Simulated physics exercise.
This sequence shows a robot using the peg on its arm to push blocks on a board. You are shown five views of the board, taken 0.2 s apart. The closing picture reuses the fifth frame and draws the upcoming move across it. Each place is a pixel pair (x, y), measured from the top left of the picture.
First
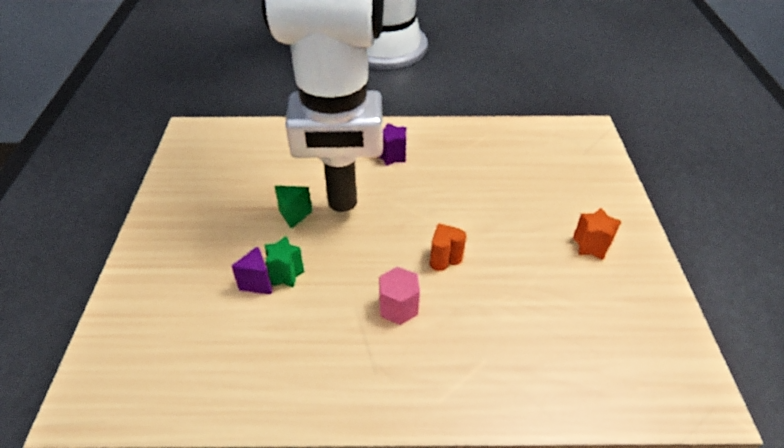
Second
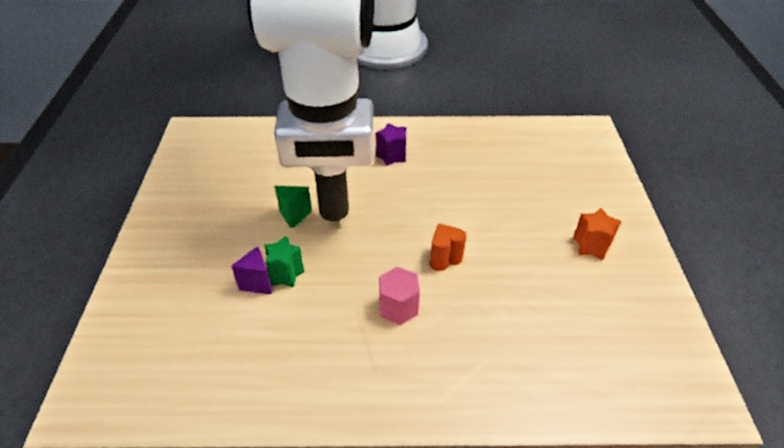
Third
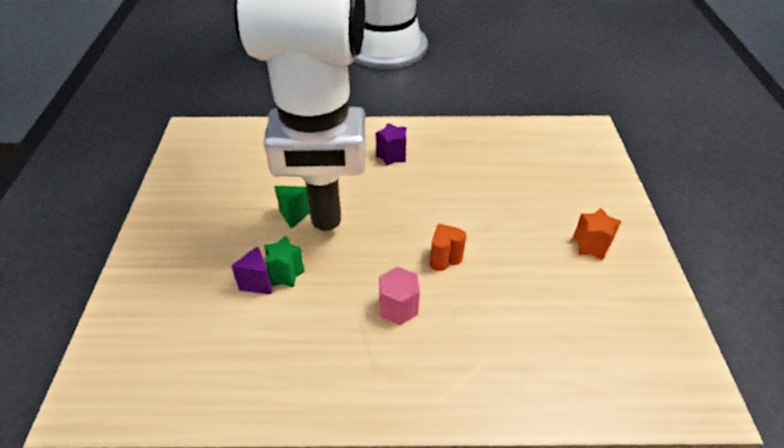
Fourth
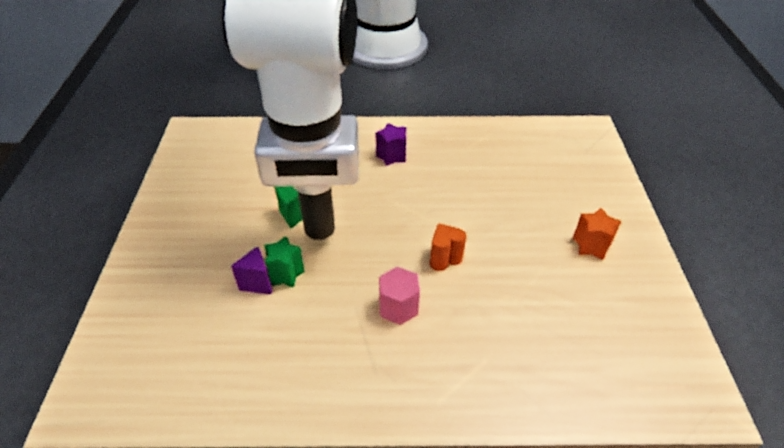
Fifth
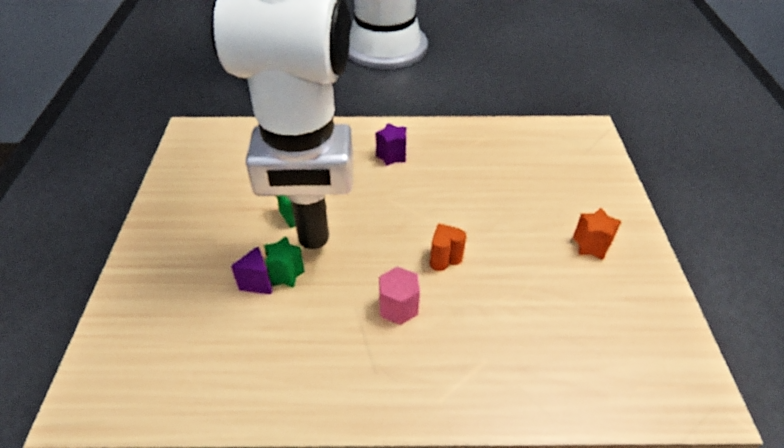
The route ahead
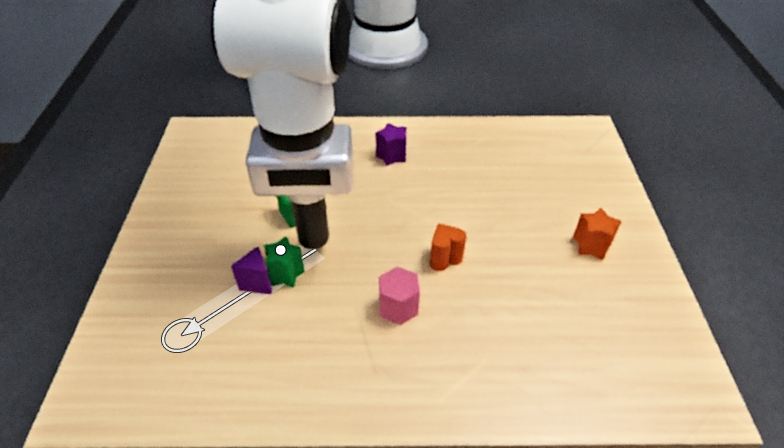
On a wooden board, a robot arm moves its peg slightly toward the green star block.
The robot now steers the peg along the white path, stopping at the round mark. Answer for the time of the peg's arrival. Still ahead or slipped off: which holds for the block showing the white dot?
The peg still has it in front.
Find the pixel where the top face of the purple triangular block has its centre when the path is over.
So, by the moment the path ends, you'll find the top centre of the purple triangular block at (109, 346).
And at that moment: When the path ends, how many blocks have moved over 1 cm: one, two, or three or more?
A pair of blocks is moved.
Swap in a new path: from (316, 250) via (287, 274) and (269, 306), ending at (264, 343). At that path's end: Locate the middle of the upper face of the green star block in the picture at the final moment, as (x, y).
It will likely be found at (222, 314).
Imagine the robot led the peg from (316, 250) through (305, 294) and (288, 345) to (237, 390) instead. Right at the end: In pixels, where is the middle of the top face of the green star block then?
The green star block ends near (267, 275).
Path on the board, from (316, 250) directly to (182, 335); the dot is on the green star block.
The first path, step by step. One third of the way, peg at (271, 264); purple triangular block at (217, 280); green star block at (246, 272).
Two thirds of the way, peg at (226, 293); purple triangular block at (166, 312); green star block at (197, 303).
At the end, peg at (176, 324); purple triangular block at (109, 346); green star block at (143, 337); green triangular block in place.
